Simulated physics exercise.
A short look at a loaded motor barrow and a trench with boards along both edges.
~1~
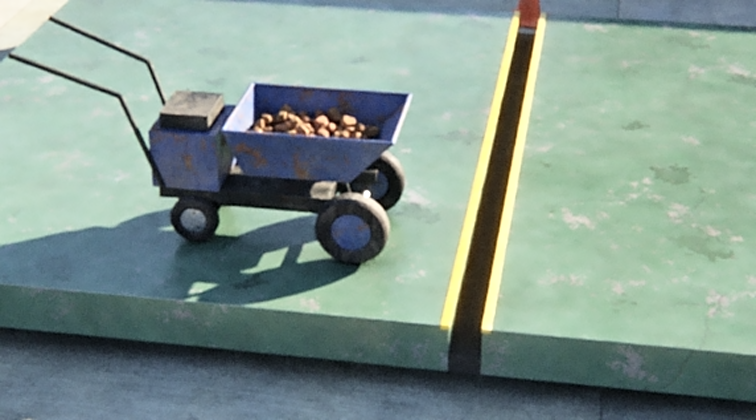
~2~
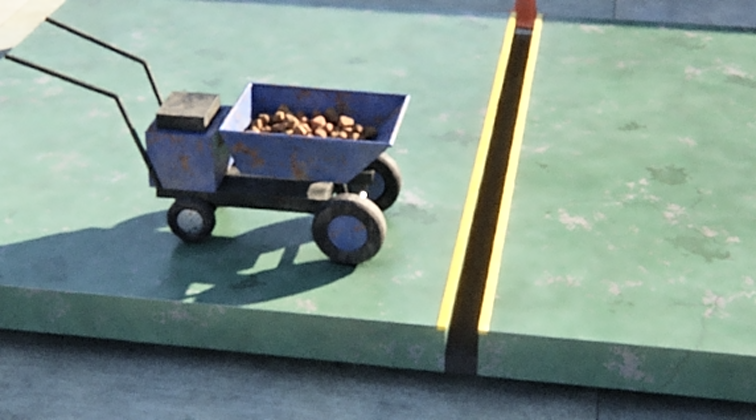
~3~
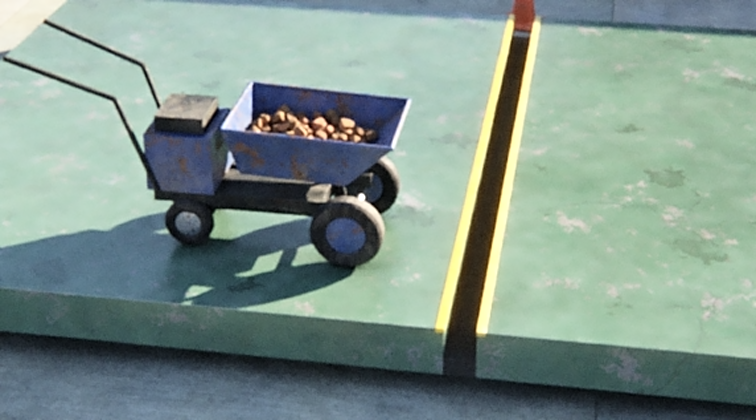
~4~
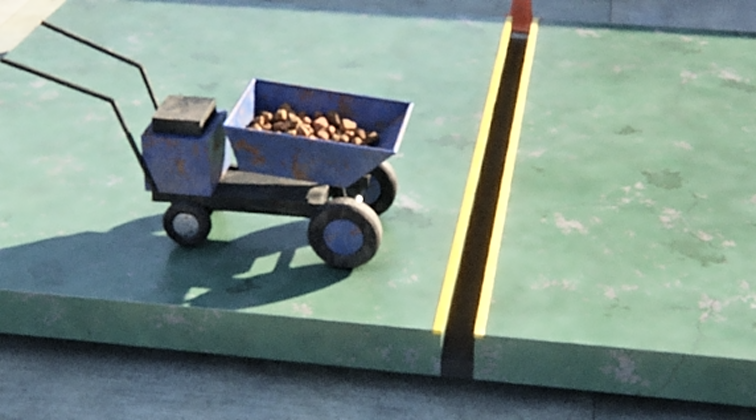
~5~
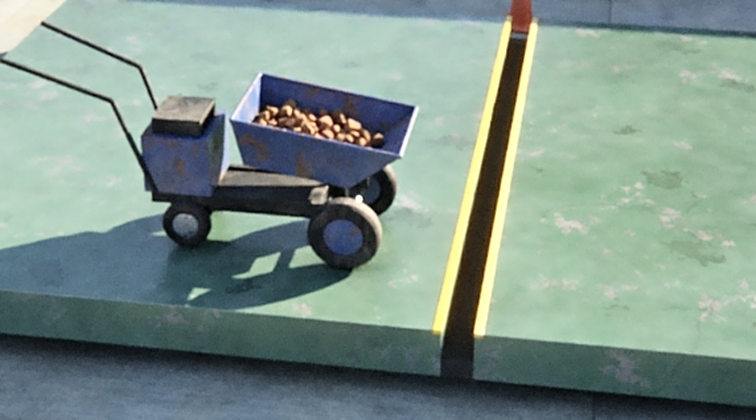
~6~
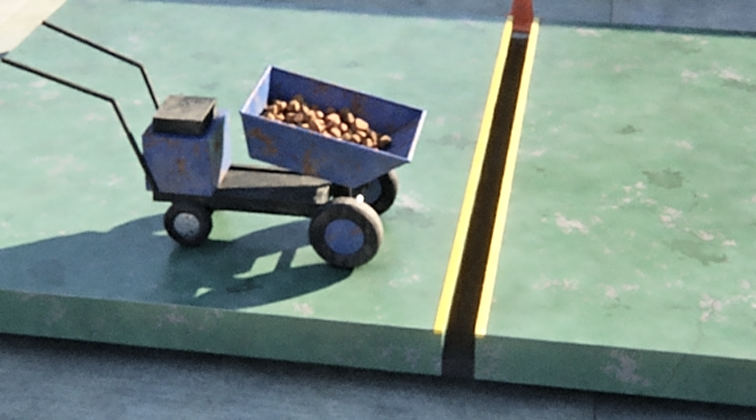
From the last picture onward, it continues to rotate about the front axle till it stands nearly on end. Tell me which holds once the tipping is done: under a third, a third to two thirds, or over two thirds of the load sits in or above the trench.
Reaches a third, stays within two thirds.
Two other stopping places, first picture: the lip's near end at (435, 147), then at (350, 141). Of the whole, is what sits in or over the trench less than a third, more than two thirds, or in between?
At spot one the answer is under a third, and at spot two it is the middle third.
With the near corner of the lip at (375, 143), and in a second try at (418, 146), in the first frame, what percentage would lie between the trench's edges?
Roughly 70 per cent at the first spot and 10 per cent at the second.
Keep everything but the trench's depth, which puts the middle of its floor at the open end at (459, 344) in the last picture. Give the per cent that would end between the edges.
That would give roughly 40 percent.
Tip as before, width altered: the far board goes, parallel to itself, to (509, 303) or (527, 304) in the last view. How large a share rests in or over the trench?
90 and 100 percent.
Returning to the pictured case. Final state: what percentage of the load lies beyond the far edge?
About 40 %.
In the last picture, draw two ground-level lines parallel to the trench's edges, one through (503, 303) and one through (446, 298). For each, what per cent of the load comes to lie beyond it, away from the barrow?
Close to 30 and 100 per cent respectively.
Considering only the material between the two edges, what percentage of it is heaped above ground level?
20 %.
Soon, skip tipped well over; all in the skip.
A while on, skip tipped steeply; most in the skip; a small part in or heaped over the trench; a stray few beyond it; a stray few falling.
Towards the end, skip tipped right over; a stray few in the skip; about half in or heaped over the trench; about a third beyond it.
Finally, skip tipped right over; a stray few short of the trench; about half in or heaped over the trench; about a third beyond it.
